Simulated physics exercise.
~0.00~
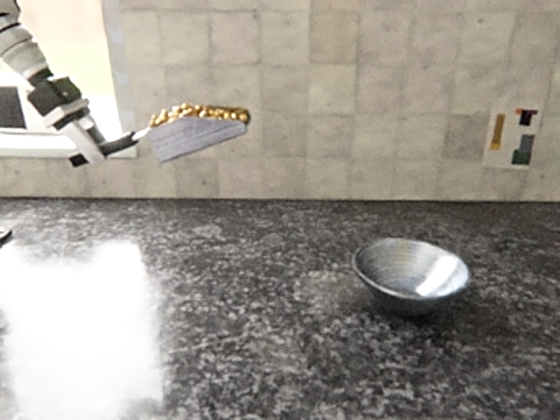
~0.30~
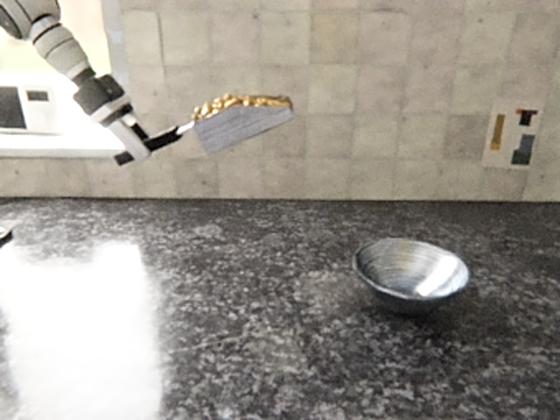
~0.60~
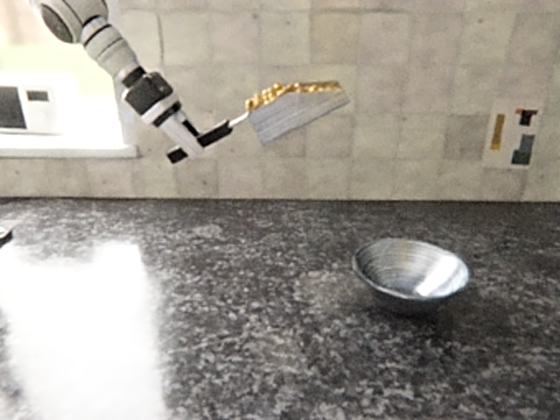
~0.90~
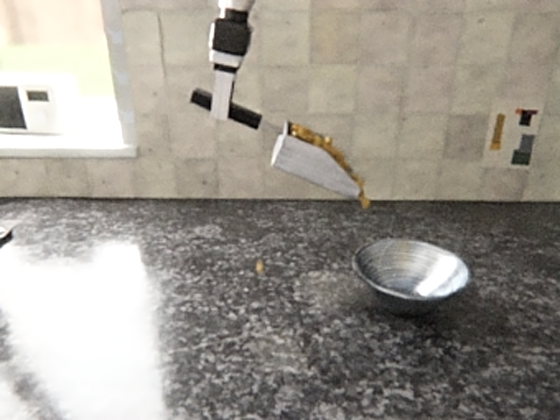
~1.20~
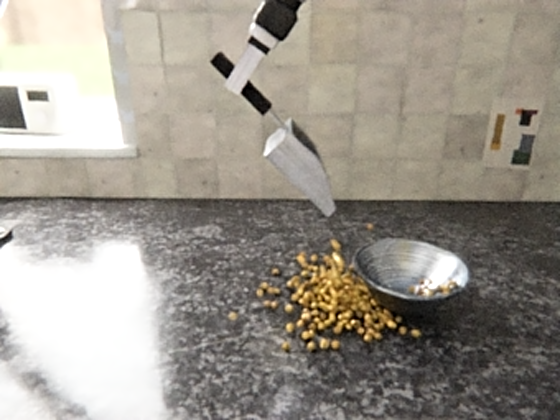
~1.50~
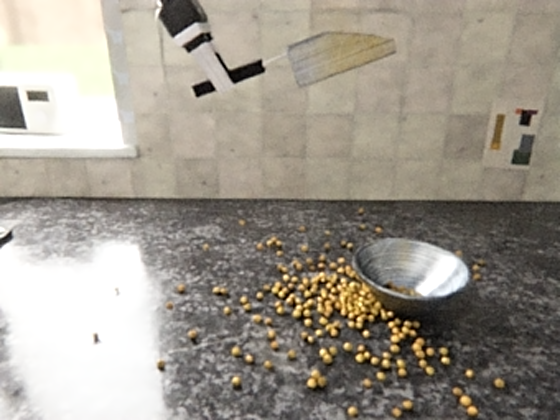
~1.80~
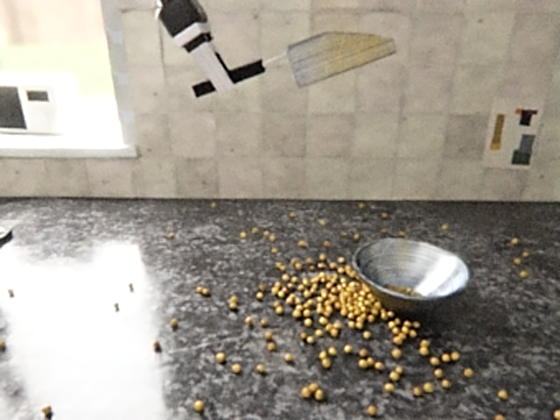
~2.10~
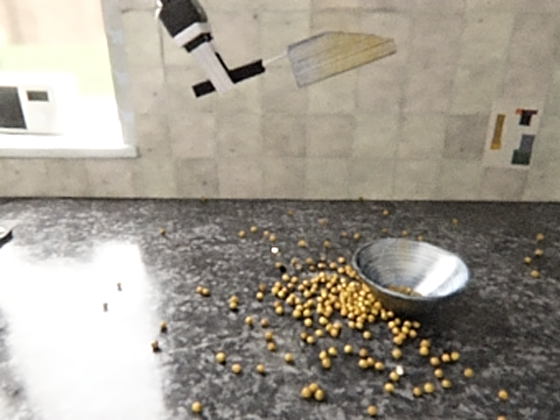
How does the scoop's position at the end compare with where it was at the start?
At the end the scoop is farther to the right and higher up than it was at the start.
